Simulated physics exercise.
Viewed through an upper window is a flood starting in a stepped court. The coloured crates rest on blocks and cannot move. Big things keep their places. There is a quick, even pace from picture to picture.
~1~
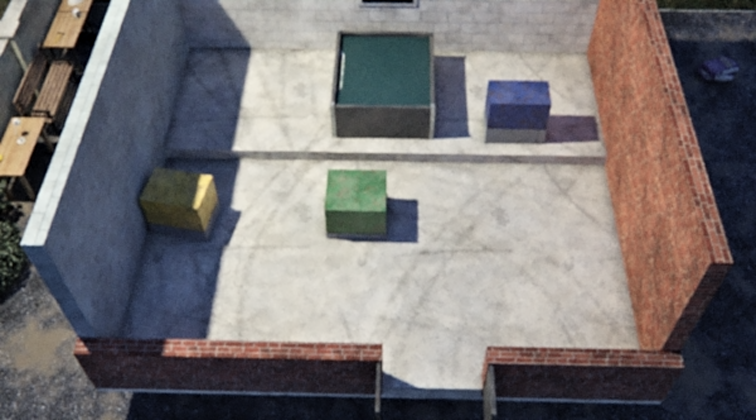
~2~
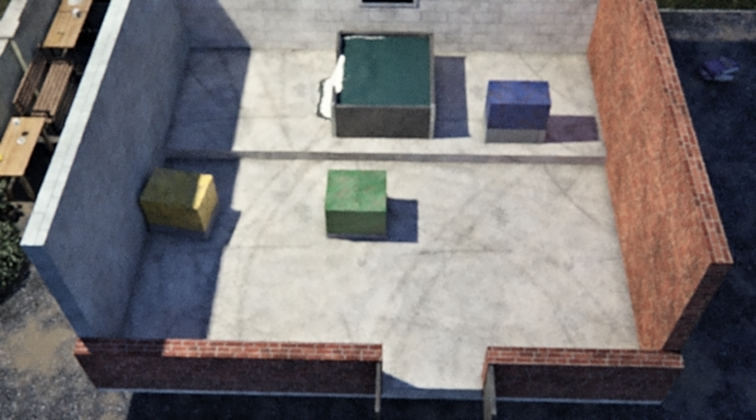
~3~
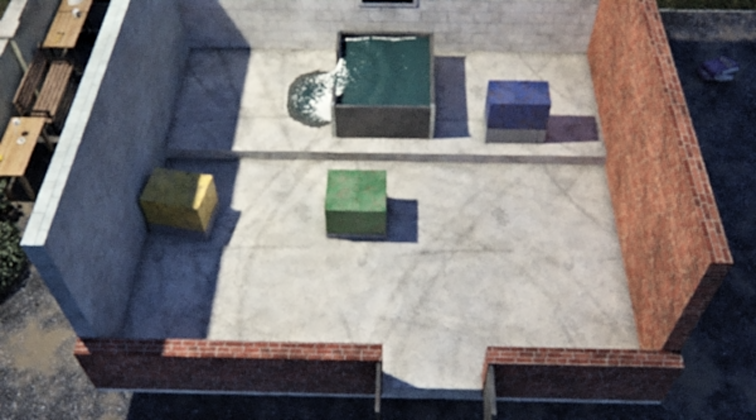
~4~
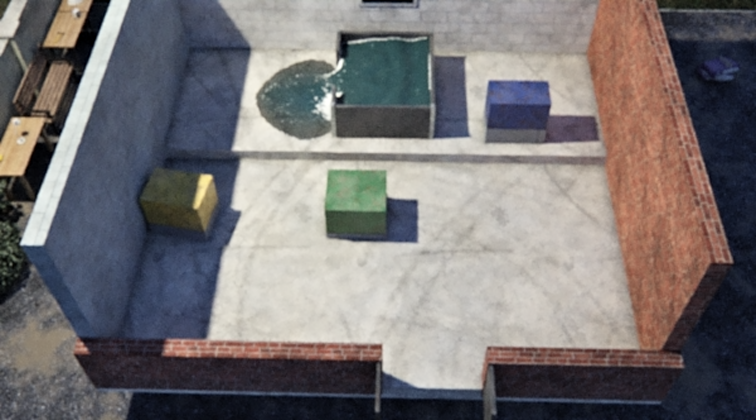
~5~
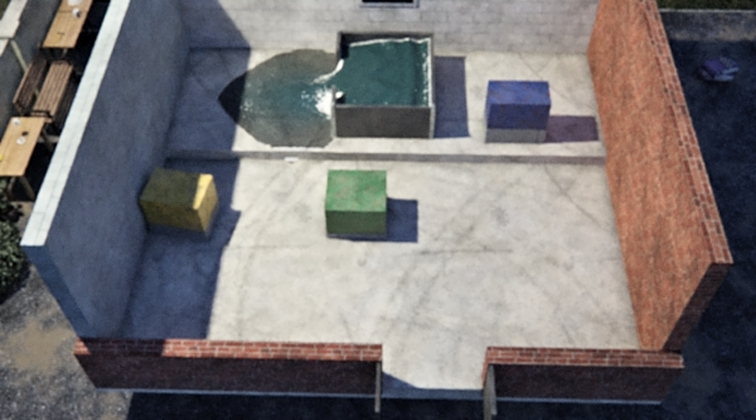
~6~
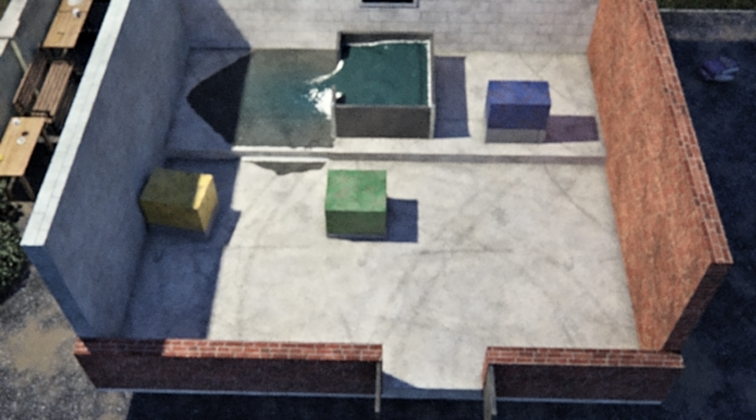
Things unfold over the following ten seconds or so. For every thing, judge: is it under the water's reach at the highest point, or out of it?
In the end the green crate is caught; the blue crate is missed; the yellow crate is caught.
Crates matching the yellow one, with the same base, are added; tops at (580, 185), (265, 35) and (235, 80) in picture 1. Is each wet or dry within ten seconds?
Listed in turn: Clear / overtopped / overtopped.
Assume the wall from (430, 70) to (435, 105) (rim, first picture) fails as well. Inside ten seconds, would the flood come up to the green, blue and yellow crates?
I'd expect the green crate remains untouched, the blue crate goes wet, and the yellow crate remains untouched.
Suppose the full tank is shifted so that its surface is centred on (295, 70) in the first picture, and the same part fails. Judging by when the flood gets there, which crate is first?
My pick is the yellow crate.
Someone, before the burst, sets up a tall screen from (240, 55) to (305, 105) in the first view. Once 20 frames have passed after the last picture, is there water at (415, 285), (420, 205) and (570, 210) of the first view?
The first point comes out unwetted, the next unwetted, the last unwetted.
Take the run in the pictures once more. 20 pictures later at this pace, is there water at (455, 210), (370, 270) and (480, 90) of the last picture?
Status by point, in sequence: Unwetted; unwetted; unwetted.
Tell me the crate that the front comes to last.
Last of all: The blue-painted one.
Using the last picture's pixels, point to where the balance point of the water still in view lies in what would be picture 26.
That puts it at around (280, 116).
A moment on, water covers 20 % of the floor; the green crate not reached, the blue crate not reached, the yellow crate not reached.
Next, water covers 20 % of the floor; the green crate not reached, the blue crate not reached, the yellow crate water round its plinth.
Then, water covers 25 % of the floor; the green crate not reached, the blue crate not reached, the yellow crate water round its plinth.
Later, water covers 50 % of the floor; the green crate water round its plinth, the blue crate not reached, the yellow crate water round its plinth.
In the end, water covers 85 % of the floor; the green crate was topped, the blue crate stayed above the water, the yellow crate was topped.
